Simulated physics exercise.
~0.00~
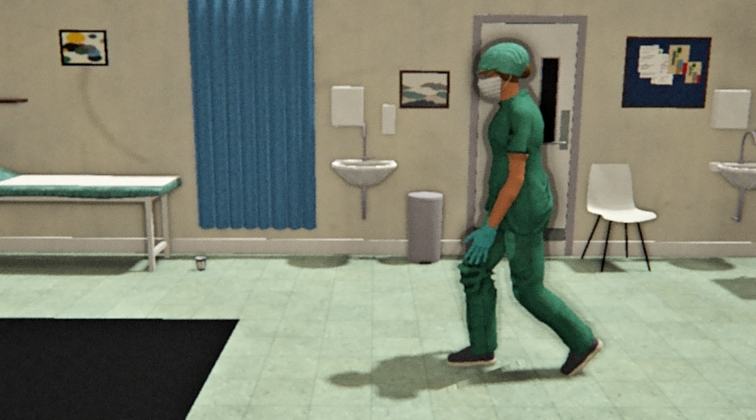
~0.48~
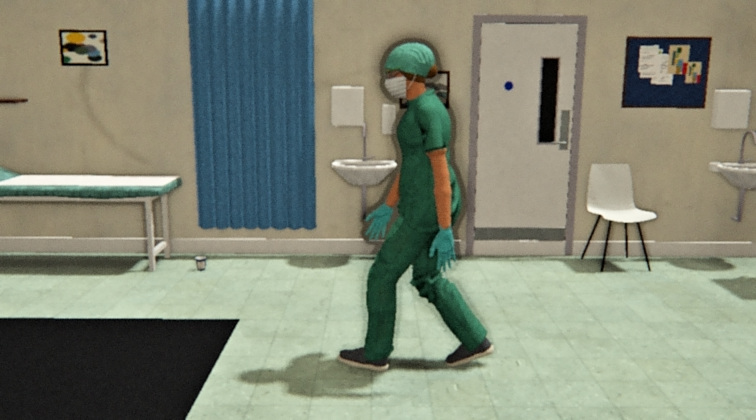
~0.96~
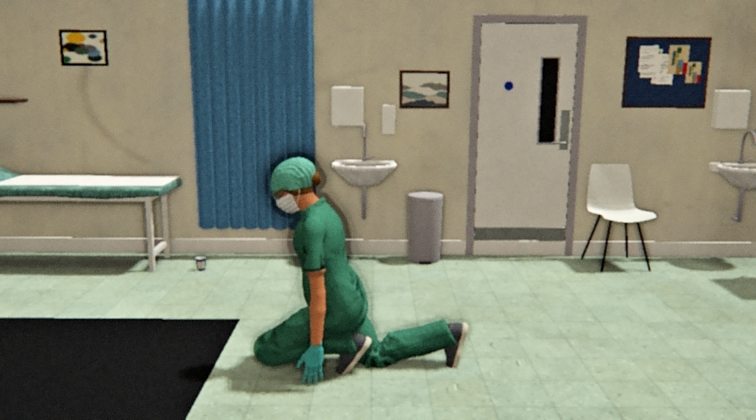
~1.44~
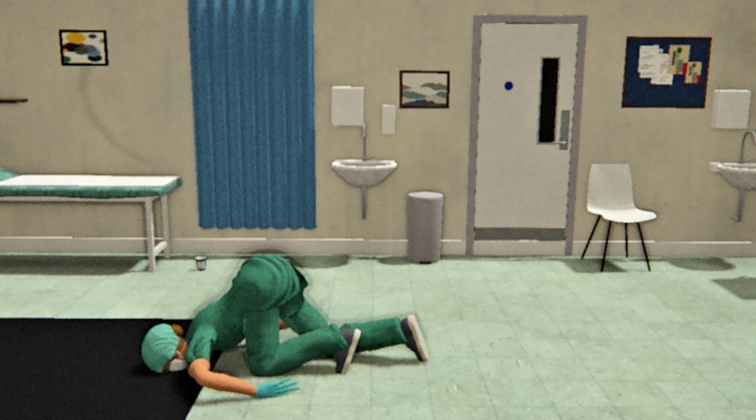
To begin with, a person in green scrubs, a cap, a white mask and teal gloves strides left with empty hands across the pale tiled floor of a clinic room, passing a door and a sink. The person heads for the near edge of a black mat at the lower left. Short of it, they drop to their knees, arms hanging down. The body then pitches forward and folds to the floor. It ends with the head down past the mat's edge, while the raised hips and bent legs stay short of it.
